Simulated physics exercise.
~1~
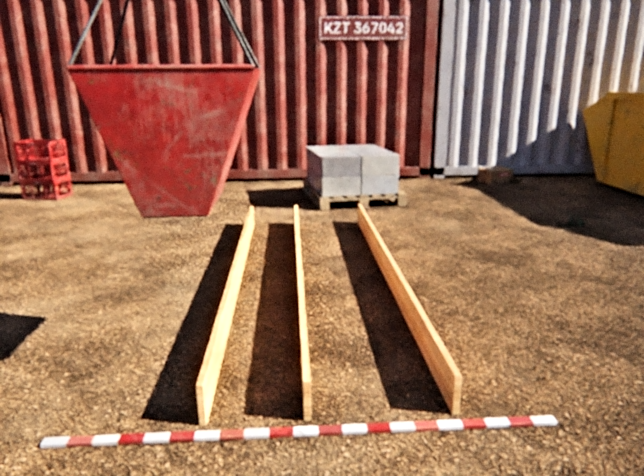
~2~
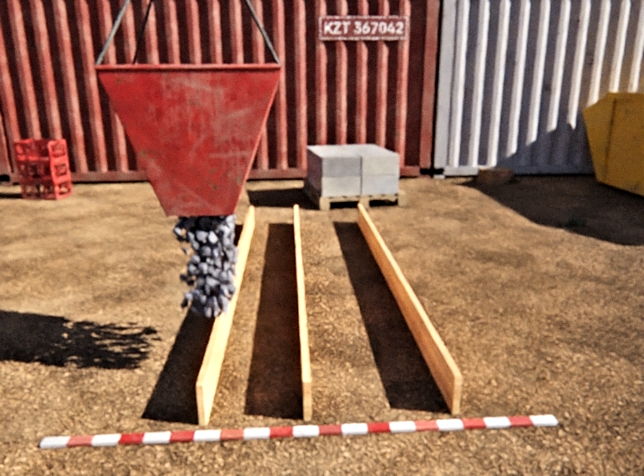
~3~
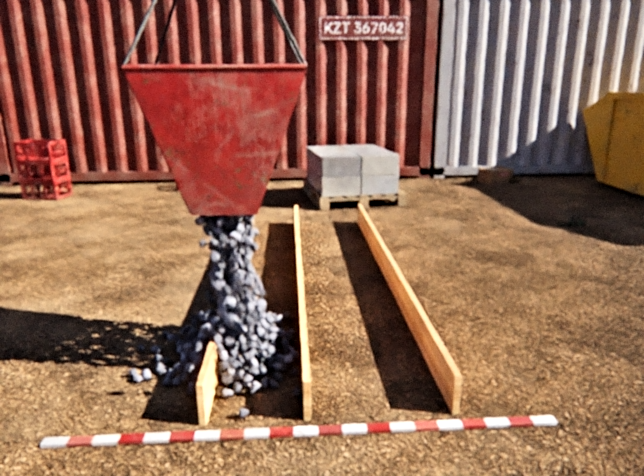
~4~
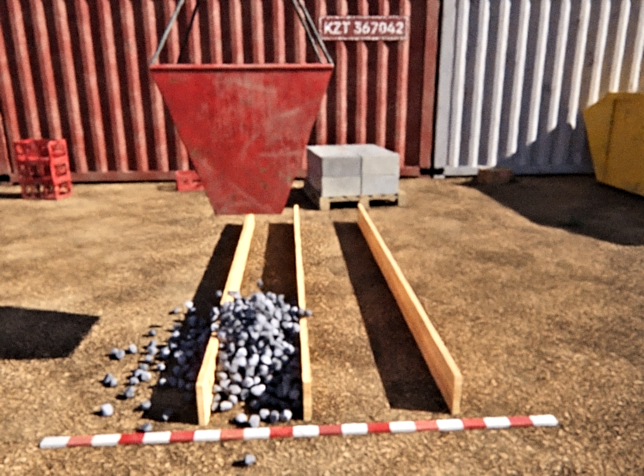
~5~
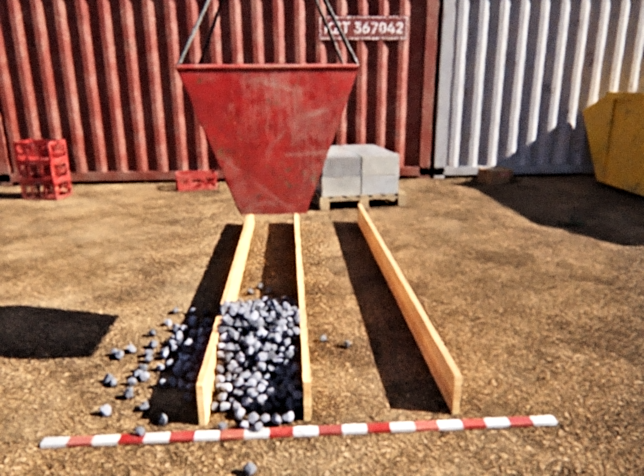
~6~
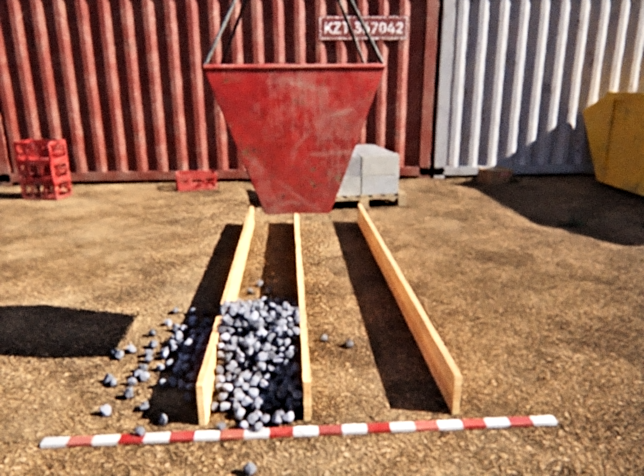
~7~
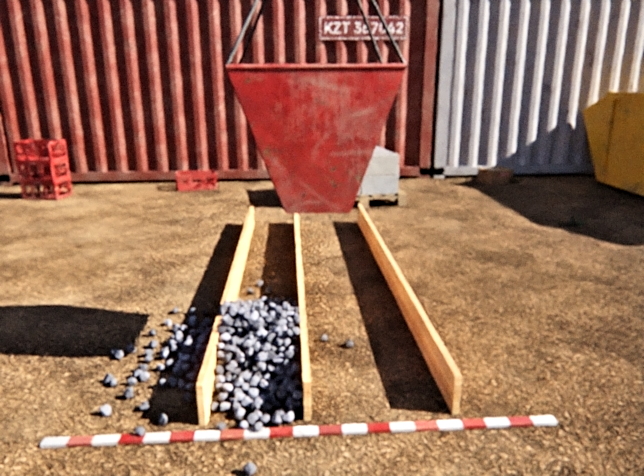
Red skip gliding rightwards over planks, dropping grey stones that heap mostly in the left bay, some lying left of it.
